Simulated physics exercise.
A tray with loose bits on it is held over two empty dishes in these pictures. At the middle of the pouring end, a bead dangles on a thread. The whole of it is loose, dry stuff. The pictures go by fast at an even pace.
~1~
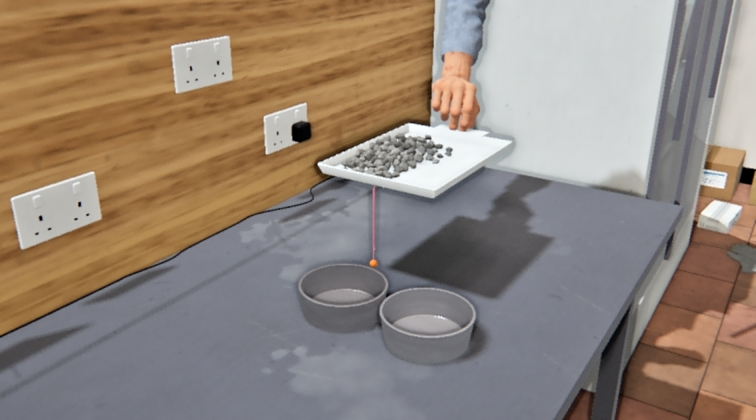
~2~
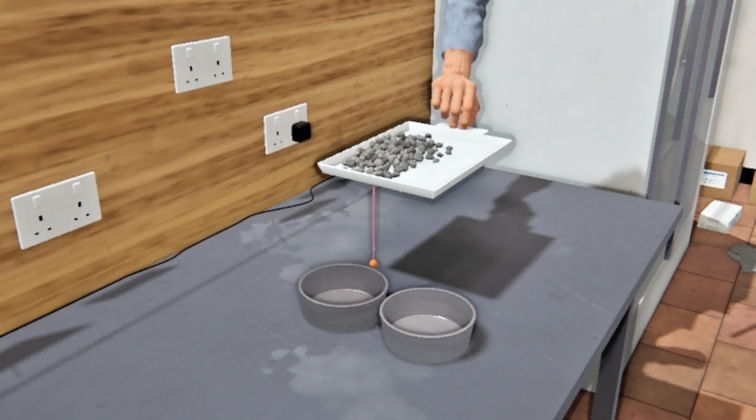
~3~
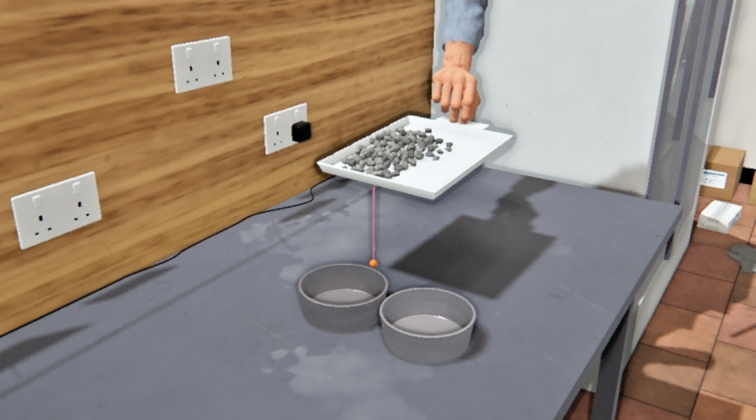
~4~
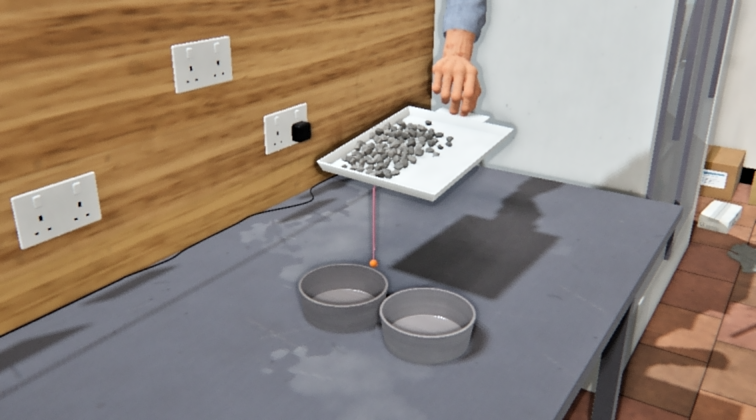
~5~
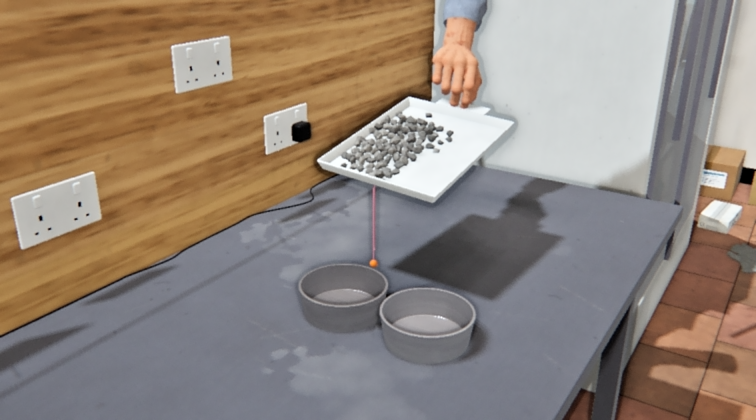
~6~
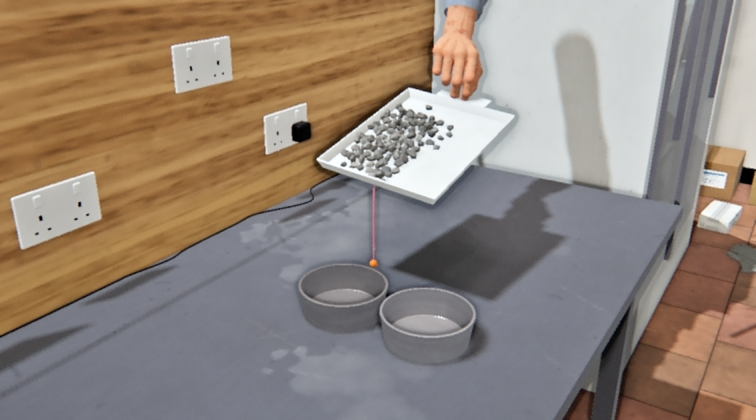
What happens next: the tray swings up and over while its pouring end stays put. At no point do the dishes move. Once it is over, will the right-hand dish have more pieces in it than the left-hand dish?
Yes: Pretty sure the heavier pile builds up on the right there.
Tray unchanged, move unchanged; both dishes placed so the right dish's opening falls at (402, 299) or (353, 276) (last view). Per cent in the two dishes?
In order: 90 per cent and 20 per cent.
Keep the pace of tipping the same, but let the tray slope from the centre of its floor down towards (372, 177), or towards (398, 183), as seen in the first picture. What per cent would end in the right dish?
Somewhere close to 0 % the first time, 30 % the second.
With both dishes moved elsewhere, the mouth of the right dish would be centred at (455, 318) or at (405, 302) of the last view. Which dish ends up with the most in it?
Case one: The dish at left. Case two: The dish at right.
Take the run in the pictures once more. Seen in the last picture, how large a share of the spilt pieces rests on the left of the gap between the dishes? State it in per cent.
About 10 %.
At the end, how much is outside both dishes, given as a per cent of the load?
Around 30 %.
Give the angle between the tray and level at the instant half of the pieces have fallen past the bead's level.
Around 85°, give or take.
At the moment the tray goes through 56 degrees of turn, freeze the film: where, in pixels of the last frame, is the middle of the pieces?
Near (399, 172).
Shortly afterwards, tray tipped steeply; all but a few on the tray; a little in the air.
Next, tray tipped right over; a little on the tray; near a third in the right dish; a little in the left dish; a little outside both; near a quarter in the air.
Some moments later, tray tipped past a quarter turn; near half in the right dish; near a quarter in the left dish; near a quarter outside both.
In the end, tray tipped past a quarter turn; near half in the right dish; near a quarter in the left dish; near a quarter outside both.
